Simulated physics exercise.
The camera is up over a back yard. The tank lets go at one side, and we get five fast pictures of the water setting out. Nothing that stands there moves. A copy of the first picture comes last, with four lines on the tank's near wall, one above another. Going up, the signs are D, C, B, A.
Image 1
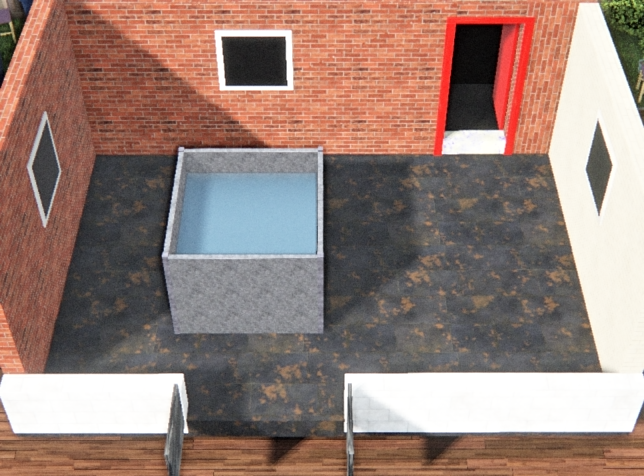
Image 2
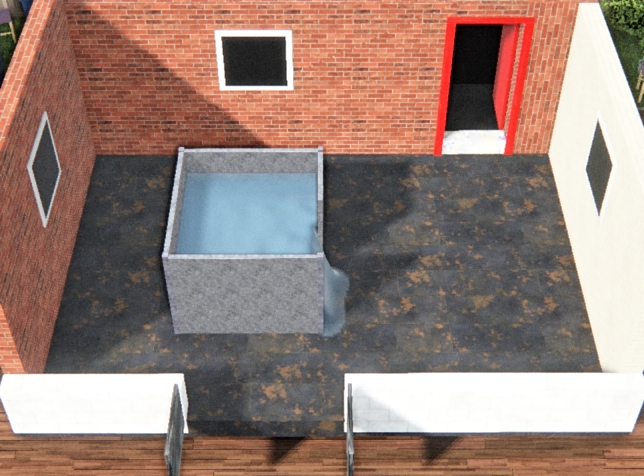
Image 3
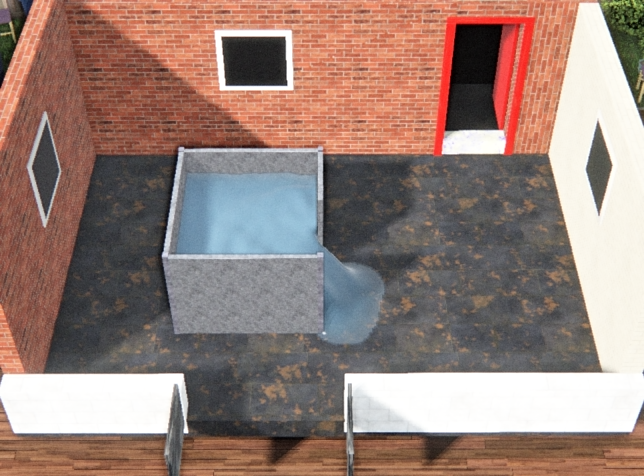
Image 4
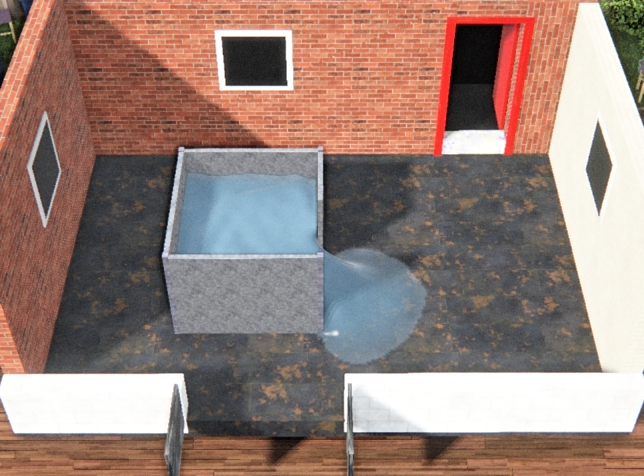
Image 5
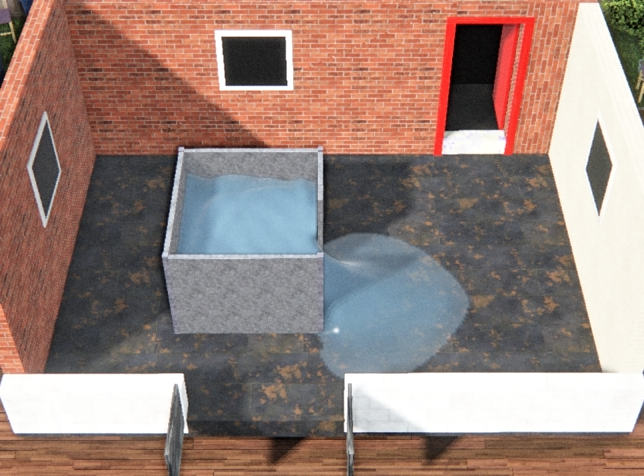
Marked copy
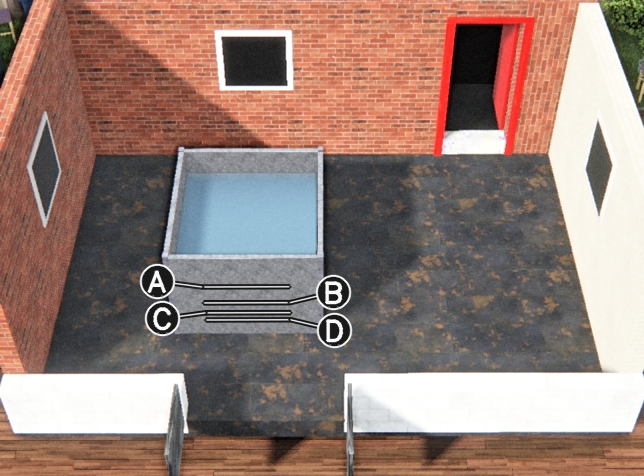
In a walled back yard with a red doorway, water poured from the right side of a gray stone tank and spread across the dark ground in a steadily widening puddle.
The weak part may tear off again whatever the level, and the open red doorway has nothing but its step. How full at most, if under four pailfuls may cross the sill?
It is A.
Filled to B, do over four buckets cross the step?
No, not at all.
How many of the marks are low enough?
All of them.
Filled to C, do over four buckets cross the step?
No, that is safe.
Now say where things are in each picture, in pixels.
The first frame shows water in the tank at rest, its middle at (249, 221); foot of the red doorway at (473, 154); open gate at (264, 371).
In the second frame, 1 % of the ground under water, visible out to (333, 271).
In the third frame, 3 % of the ground under water, visible out to (375, 278).
In the fourth frame, 7 % of the ground under water, visible out to (418, 288).
In the fifth frame, 12 % of the ground under water, visible out to (463, 303).
In white, A at (245, 286); B at (246, 302); C at (247, 312); D at (248, 319); from the bottom up D, C, B, A.
Choosing A, a bucket or two gets in.
Choosing B, nothing gets over.
Choosing C, nothing gets over.
Choosing D, nothing gets over.
